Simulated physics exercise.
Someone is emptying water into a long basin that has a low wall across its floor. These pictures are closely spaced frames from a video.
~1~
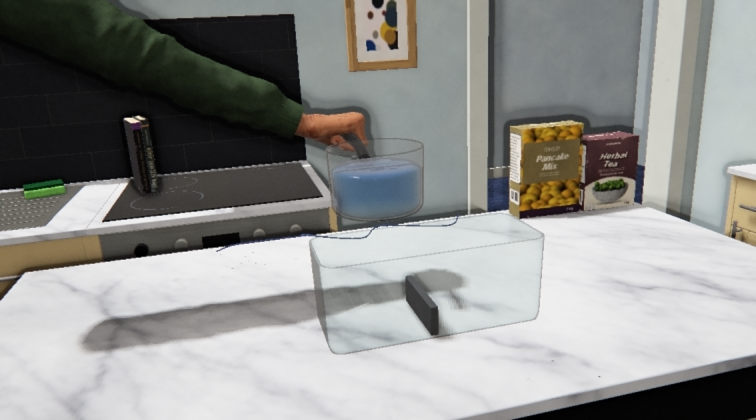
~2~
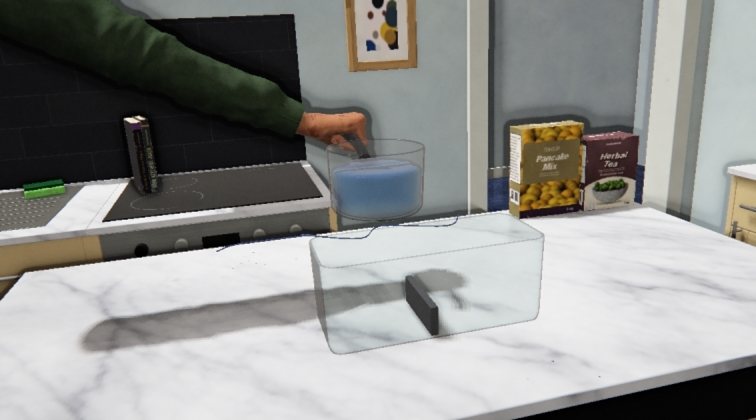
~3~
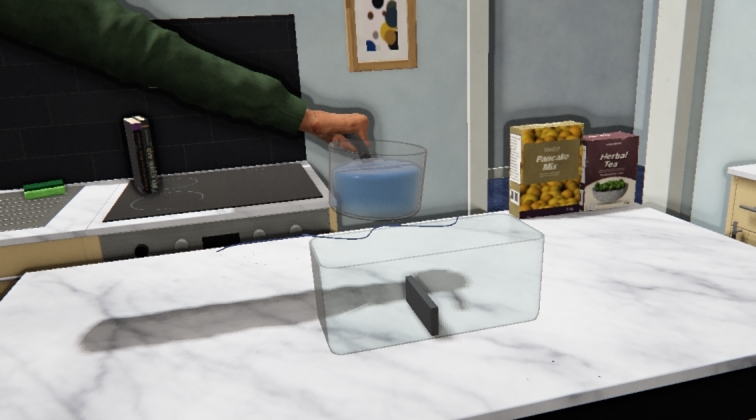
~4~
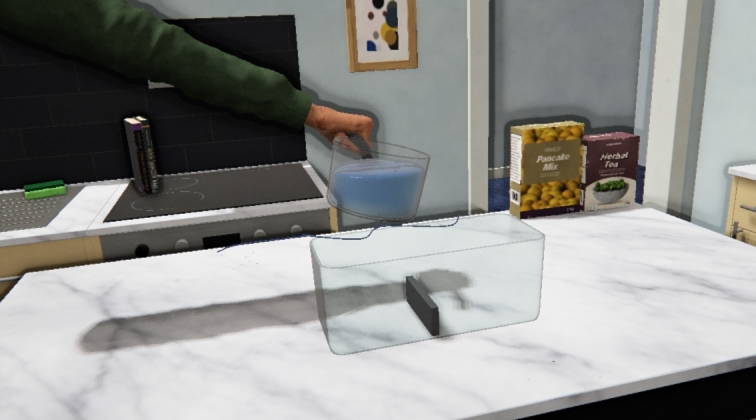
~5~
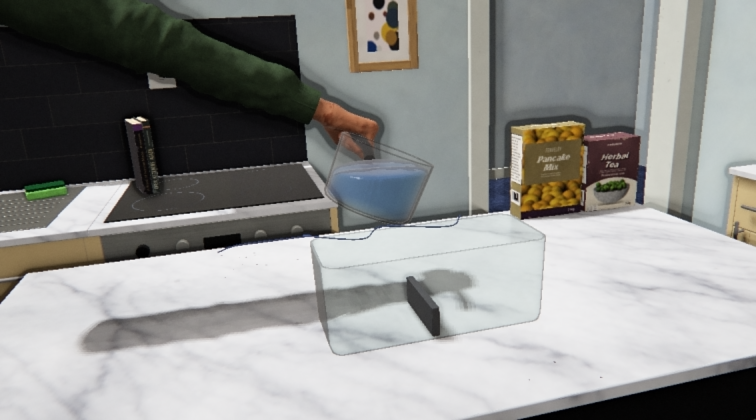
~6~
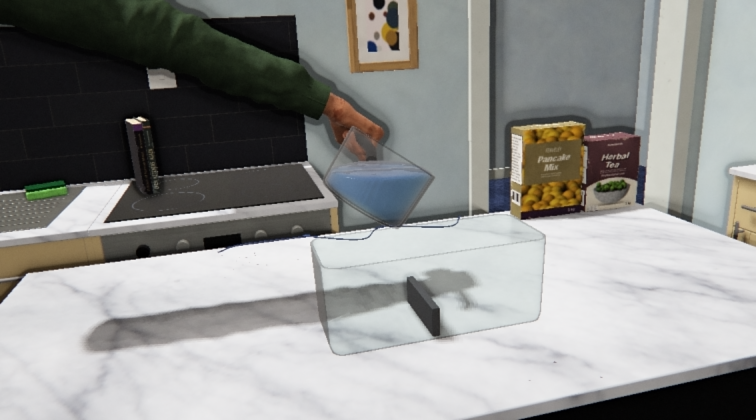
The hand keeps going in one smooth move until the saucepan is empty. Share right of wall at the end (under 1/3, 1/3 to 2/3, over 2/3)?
Short answer, the right side gets past two thirds.
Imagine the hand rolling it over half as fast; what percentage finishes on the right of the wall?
Near 95 parts in a hundred.
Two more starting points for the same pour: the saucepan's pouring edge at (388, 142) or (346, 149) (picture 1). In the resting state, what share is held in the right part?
55 and 15 per cent.
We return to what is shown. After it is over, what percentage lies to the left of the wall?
It comes to about 10 per cent.
A moment on, the saucepan is tipped right over and 35 per cent is still to pour, 0 is left of the wall and 37 right of it.
Next, the saucepan is tipped right over and 5 per cent is still to pour, 9 is left of the wall and 82 right of it.
Then the saucepan is tipped right over and 0 per cent is still to pour, 9 is left of the wall and 91 right of it.
Later the saucepan is tipped right over and 0 per cent is still to pour, 8 is left of the wall and 91 right of it.
At rest 8 per cent lies left of the wall, 91 right of it and 1 outside.
